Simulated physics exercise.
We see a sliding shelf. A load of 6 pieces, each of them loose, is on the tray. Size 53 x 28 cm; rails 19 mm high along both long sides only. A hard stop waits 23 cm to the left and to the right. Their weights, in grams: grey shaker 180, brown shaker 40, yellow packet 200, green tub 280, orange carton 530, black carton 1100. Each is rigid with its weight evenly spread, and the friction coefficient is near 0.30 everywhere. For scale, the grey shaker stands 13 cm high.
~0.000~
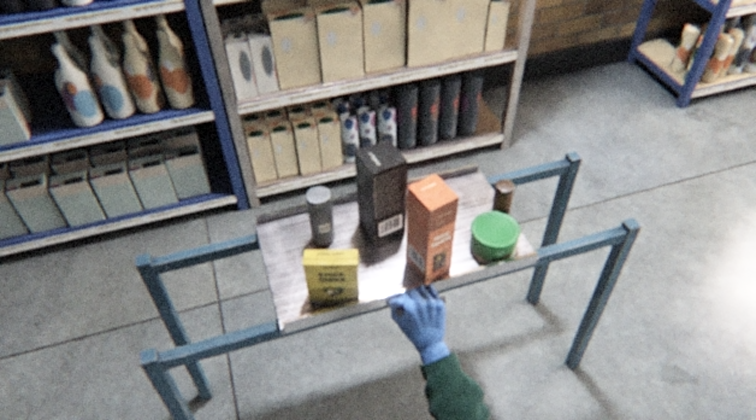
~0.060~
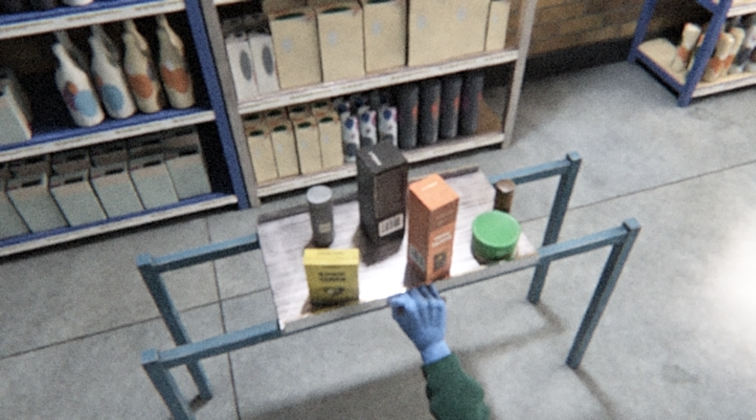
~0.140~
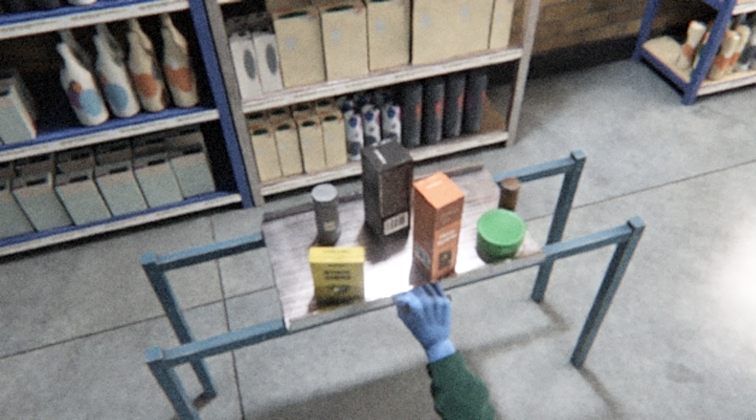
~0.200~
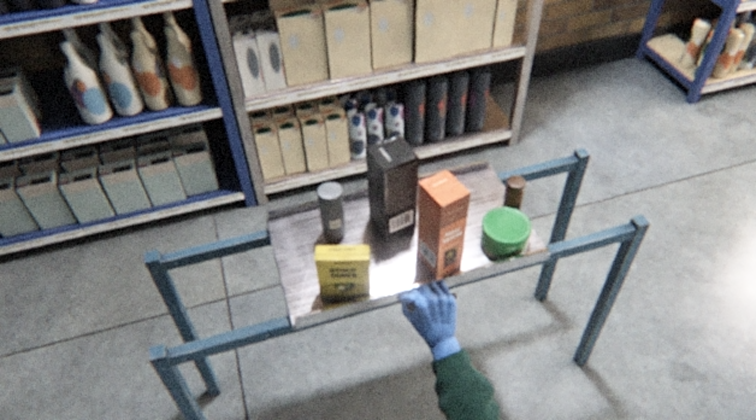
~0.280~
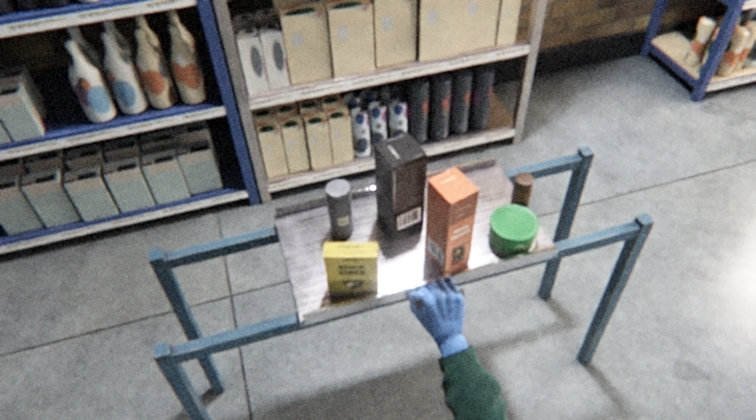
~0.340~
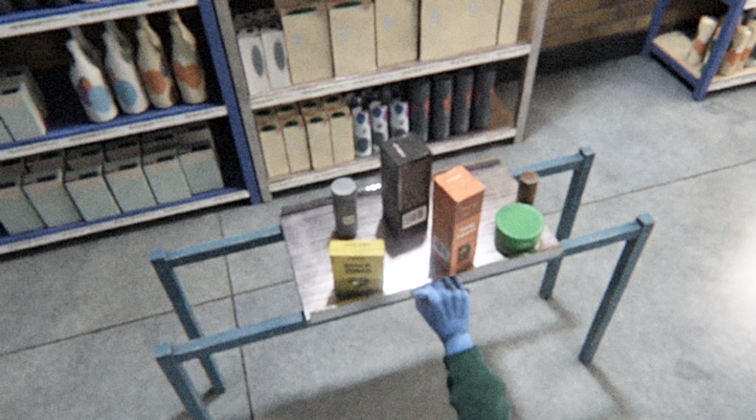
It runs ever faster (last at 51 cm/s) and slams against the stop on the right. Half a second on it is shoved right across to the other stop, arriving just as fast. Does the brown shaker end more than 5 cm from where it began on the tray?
The brown shaker gets shifted.
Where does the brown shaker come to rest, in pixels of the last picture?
Near (614, 309).
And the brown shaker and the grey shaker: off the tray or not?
The brown shaker ends off the tray; the grey shaker is still on the tray.
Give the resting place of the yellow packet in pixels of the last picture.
Around (224, 303).
After 1.14 s, tray moved 23 cm right; brown shaker now off the tray; orange carton moved 4 cm; black carton moved 4 cm.
After 2.04 s, tray moved 18 cm right; black carton moved 4 cm; yellow packet moved 4 cm; green tub moved 4 cm.
After 3.14 s, tray moved 18 cm left; black carton moved 4 cm; yellow packet moved 4 cm; green tub moved 4 cm.
In the end (3.8 s), off the tray, brown shaker; the other 5 under 5 cm from the start. In the last view, brown shaker near (614, 309).
